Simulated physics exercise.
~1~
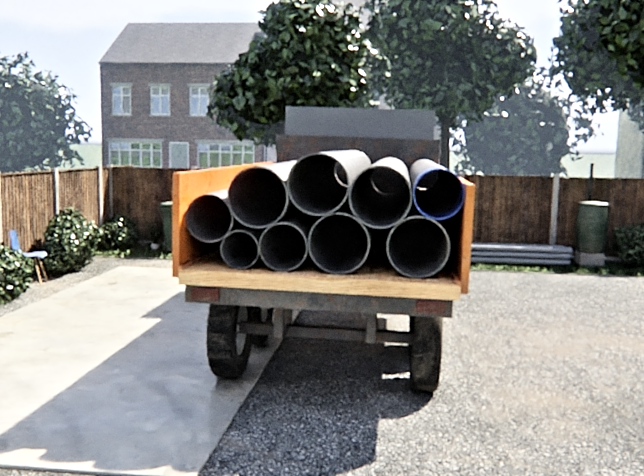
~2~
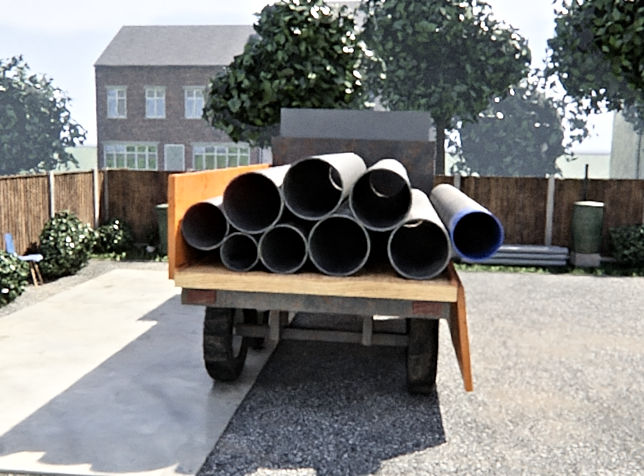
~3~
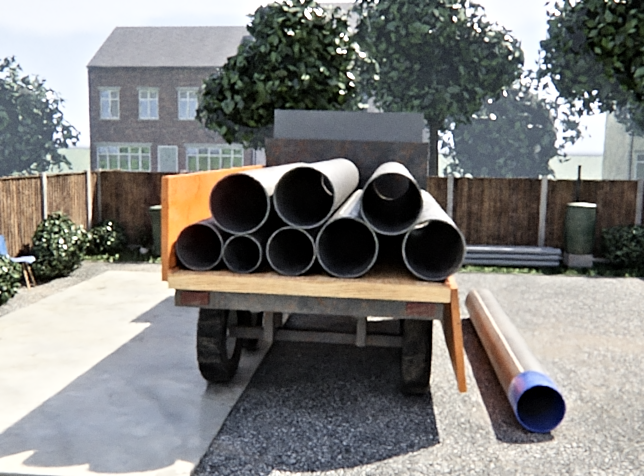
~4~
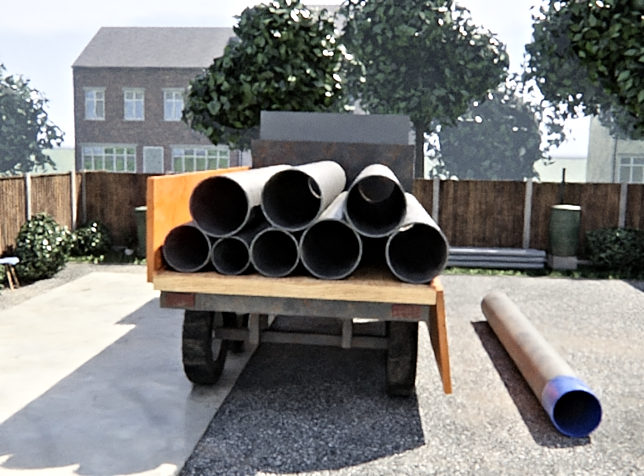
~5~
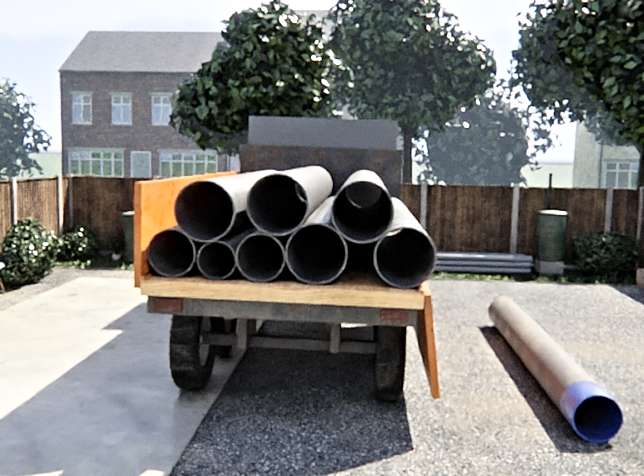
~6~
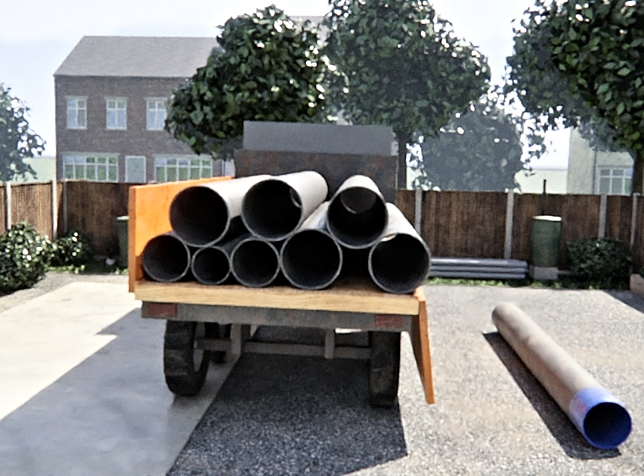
At first, a flatbed lorry stands parked with its tail towards us, carrying a stack of dark plastic pipes between orange drop sides, with a blue-ended pipe at the upper right. The right drop side swings down, and the blue-ended pipe slips off over that edge while the left side stays shut. It lands on the gravel beside the lorry as the remaining pipes shift into a looser stack on the deck. The view pans slightly right, and the fallen pipe rolls a little farther away. It ends lying on the ground to the right, with the others still aboard.
